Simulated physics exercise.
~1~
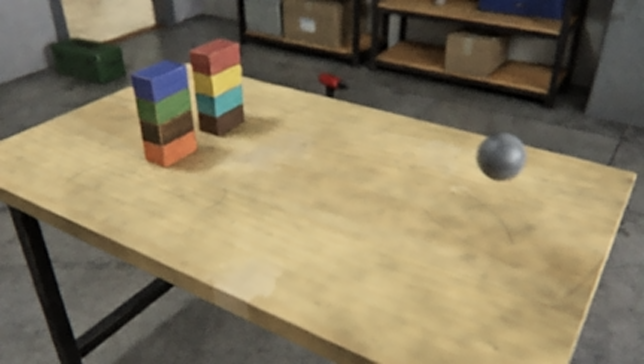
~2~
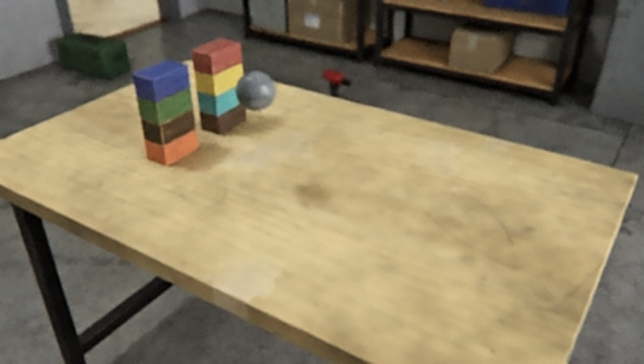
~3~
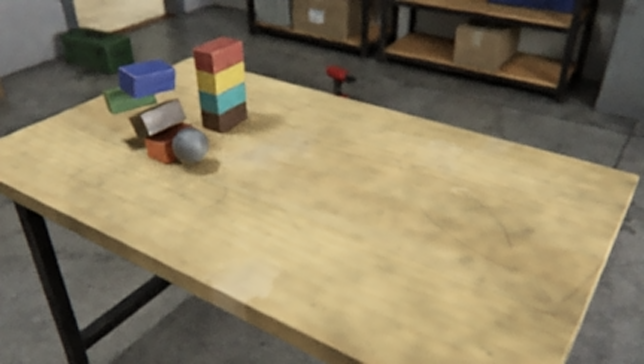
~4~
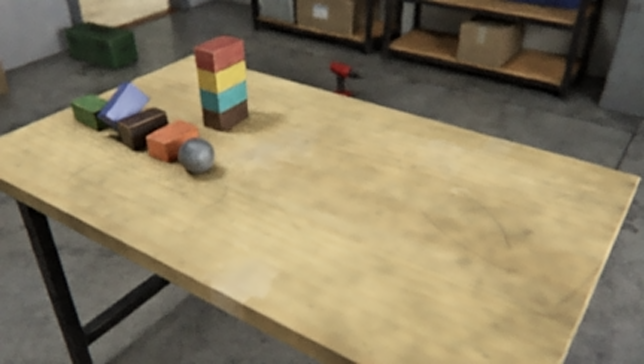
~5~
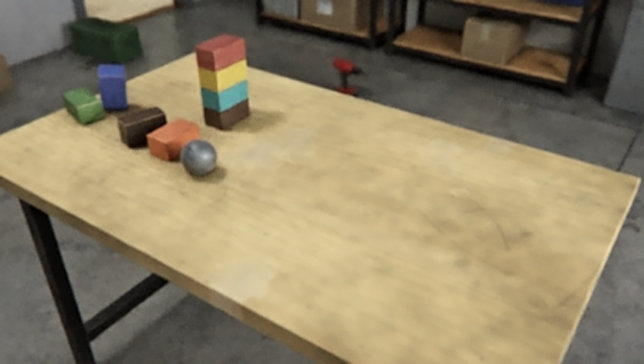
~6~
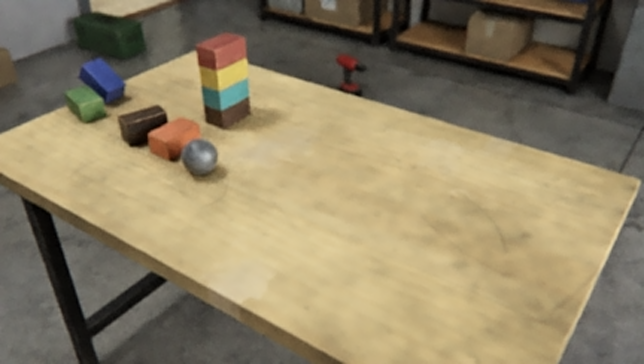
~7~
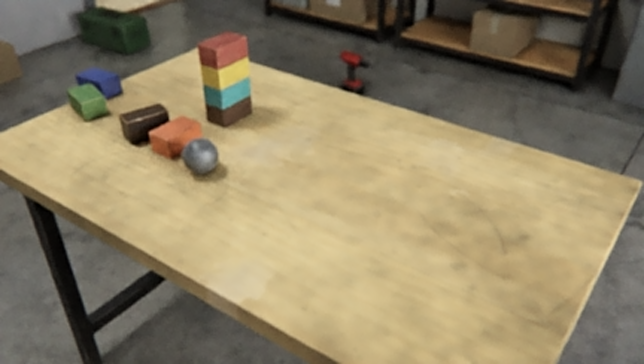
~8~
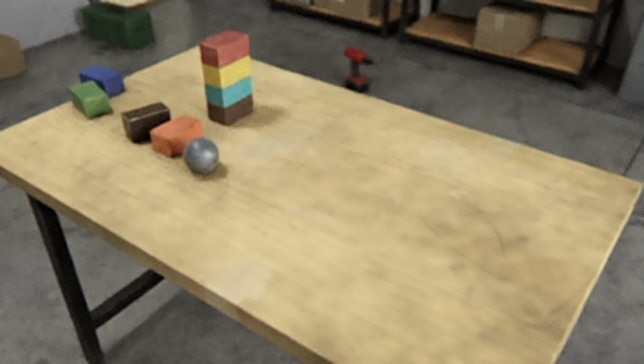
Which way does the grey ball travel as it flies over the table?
The grey ball travels to the left, toward the stacks of blocks.
